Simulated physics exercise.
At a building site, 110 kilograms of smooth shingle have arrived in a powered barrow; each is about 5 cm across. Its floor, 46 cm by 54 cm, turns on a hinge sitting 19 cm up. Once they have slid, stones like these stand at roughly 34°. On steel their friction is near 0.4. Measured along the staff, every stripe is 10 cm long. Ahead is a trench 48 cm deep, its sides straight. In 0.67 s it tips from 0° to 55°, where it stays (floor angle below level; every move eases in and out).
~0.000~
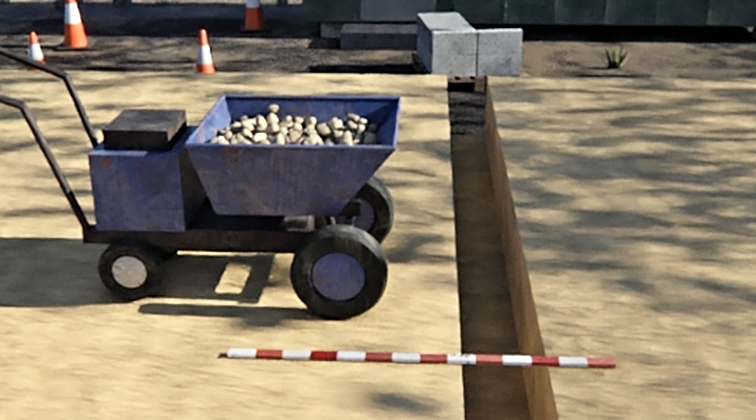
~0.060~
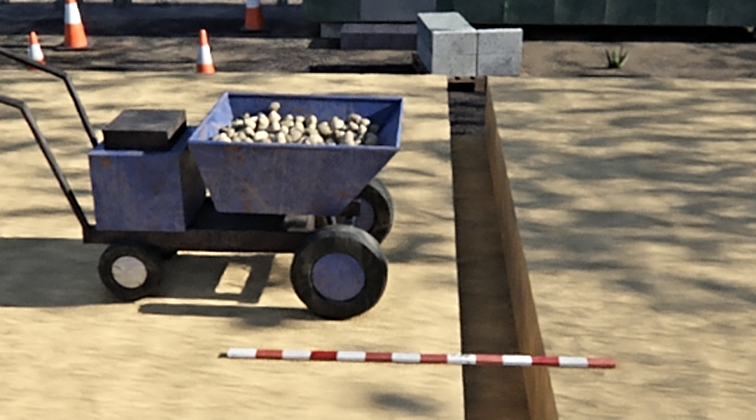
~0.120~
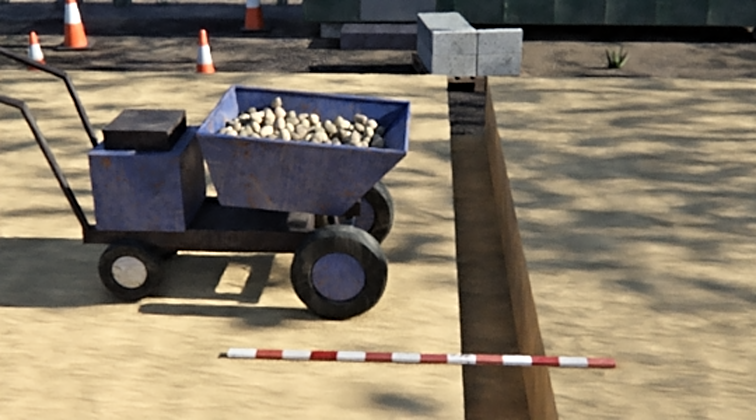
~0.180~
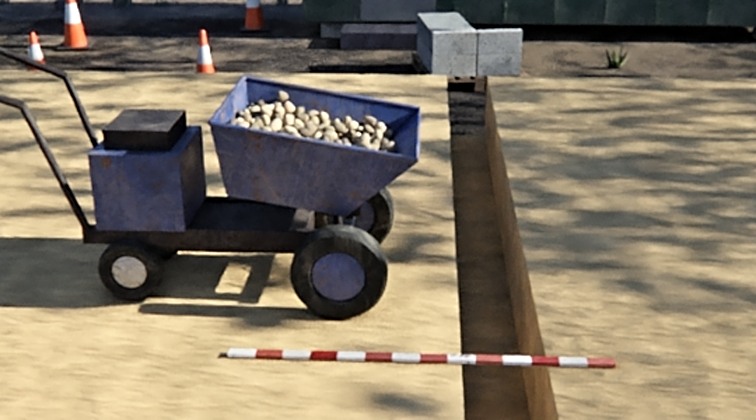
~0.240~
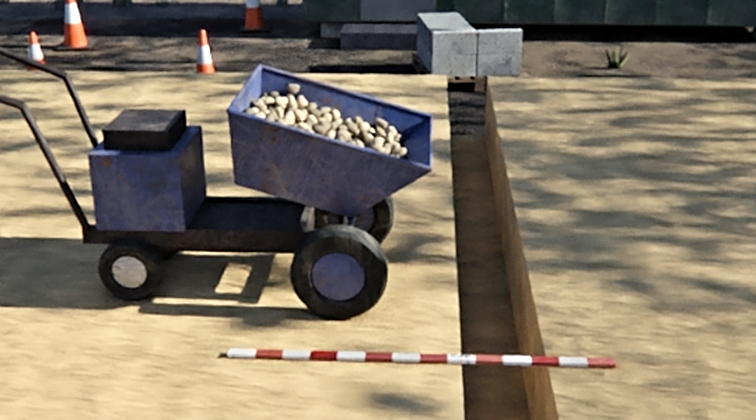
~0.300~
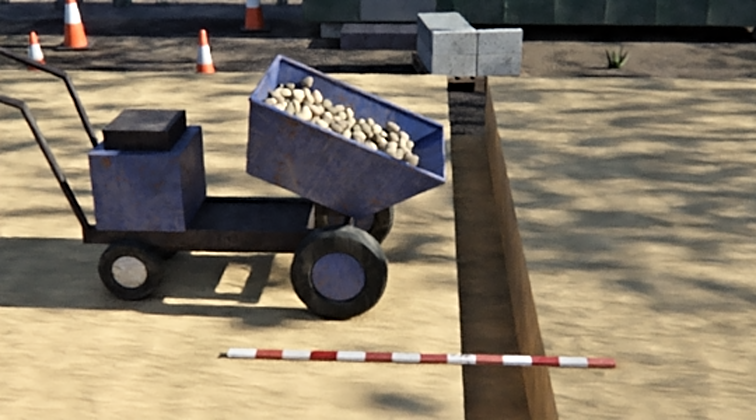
A blue tray loaded with pale stones tilts steadily to the right on a parked cart.
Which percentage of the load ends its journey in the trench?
Roughly 42 per cent.
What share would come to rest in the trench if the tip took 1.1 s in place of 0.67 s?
Near 50 per cent.
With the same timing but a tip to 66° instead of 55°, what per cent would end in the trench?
With that change, near 55 per cent.
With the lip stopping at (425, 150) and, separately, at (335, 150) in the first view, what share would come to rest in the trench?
First some 25, then 55 per cent.
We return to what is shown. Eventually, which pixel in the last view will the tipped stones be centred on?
About (511, 370).
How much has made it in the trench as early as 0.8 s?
About 5 per cent by then.
After 0.5 s the floor is at 46°; 100 % in the tray; the foremost stones are at (446, 197).
After 0.8 s the floor is at 55°; 97 % in the tray, 3 % in the trench; the foremost stones are at (512, 217).
After 1.1 s the floor is at 55°; 61 % in the tray, 18 % in the trench, 21 % past the trench; the foremost stones are at (621, 275).
After 3.1 s the floor is at 55°; 34 % in the tray, 42 % in the trench, 24 % past the trench; the foremost stones are at (737, 266).
